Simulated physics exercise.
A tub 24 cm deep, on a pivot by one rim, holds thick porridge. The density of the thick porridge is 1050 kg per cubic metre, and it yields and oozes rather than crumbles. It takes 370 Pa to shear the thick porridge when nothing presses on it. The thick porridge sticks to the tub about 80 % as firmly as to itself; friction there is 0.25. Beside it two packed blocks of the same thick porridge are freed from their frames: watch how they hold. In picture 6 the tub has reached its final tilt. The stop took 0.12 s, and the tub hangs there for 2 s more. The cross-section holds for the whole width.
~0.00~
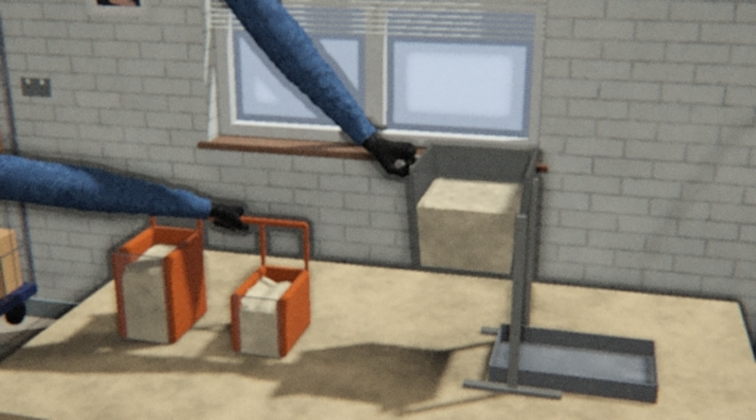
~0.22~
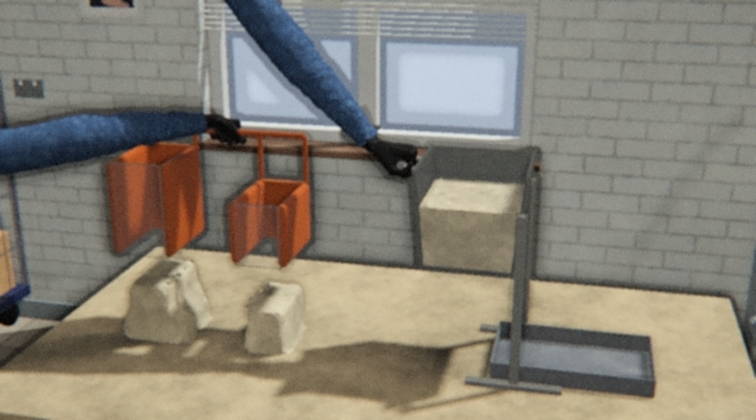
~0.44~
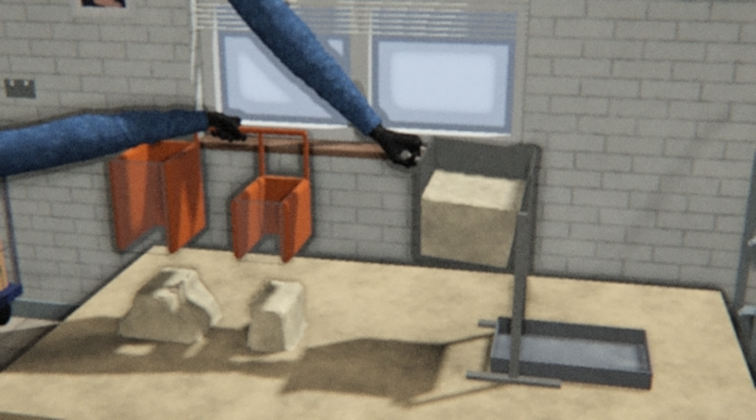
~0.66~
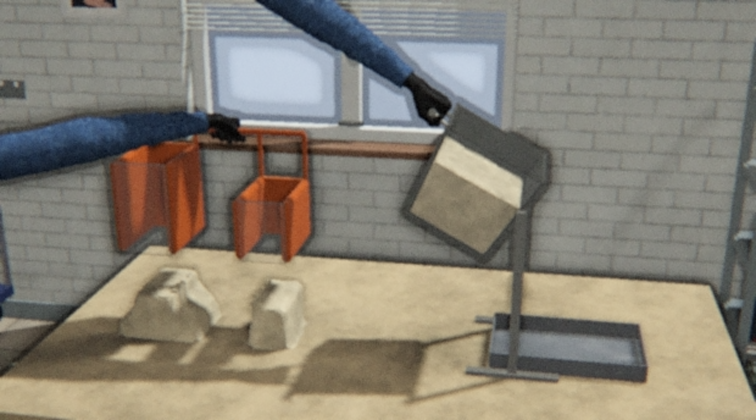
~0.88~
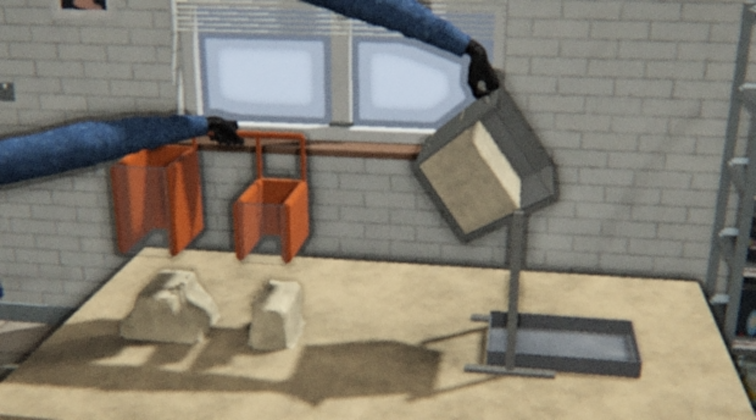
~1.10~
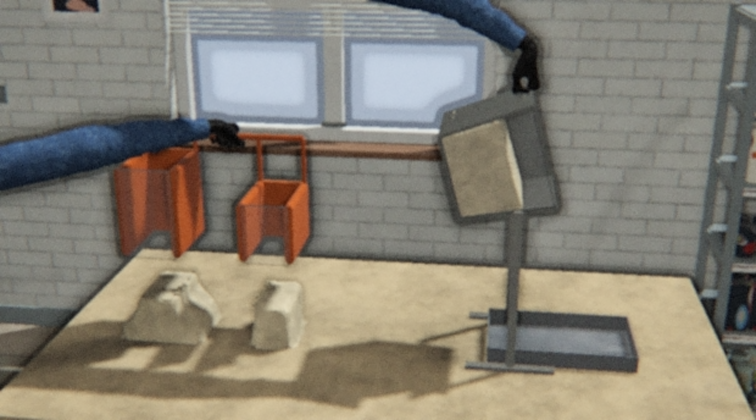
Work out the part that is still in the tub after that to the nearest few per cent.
The part that is still in the tub after that is near 100 %.
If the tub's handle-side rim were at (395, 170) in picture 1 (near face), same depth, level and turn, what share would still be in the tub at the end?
Then about 95 %.
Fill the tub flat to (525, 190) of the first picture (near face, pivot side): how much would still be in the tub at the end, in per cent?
In that case some 80 per cent.
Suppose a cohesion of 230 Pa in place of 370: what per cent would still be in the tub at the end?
In that case some 85 per cent.
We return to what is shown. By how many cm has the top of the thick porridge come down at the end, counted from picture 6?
Roughly 4 cm.
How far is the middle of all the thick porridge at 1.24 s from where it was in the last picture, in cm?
Some 1 cm.
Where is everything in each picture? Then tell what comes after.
The first picture shows handle-side rim at (414, 170), tilt 0 degrees; crest of the thick porridge at (507, 213); block heights 21 cm, 14 cm (left to right).
The second picture shows handle-side rim at (416, 171), tilt 0 degrees; crest of the thick porridge at (508, 213); block heights 17 cm, 13 cm (left to right).
The third picture shows handle-side rim at (421, 162), tilt 5 degrees; crest of the thick porridge at (426, 198); block heights 15 cm, 13 cm (left to right).
The fourth picture shows handle-side rim at (450, 128), tilt 29 degrees; crest of the thick porridge at (435, 162); block heights 15 cm, 13 cm (left to right).
The fifth picture shows handle-side rim at (496, 108), tilt 55 degrees; crest of the thick porridge at (464, 133); block heights 15 cm, 13 cm (left to right).
The sixth picture shows handle-side rim at (534, 108), tilt 75 degrees; crest of the thick porridge at (495, 124); block heights 15 cm, 13 cm (left to right).
After 1.24 s, the tub is at 75 degrees and holds 100 %.
After 1.41 s, the tub is at 75 degrees and holds 100 %.
After 1.58 s, the tub is at 75 degrees and holds 100 %.
After 1.75 s, the tub is at 75 degrees and holds 100 %.
After 3.10 s, the tub is at 75 degrees and holds 100 %.
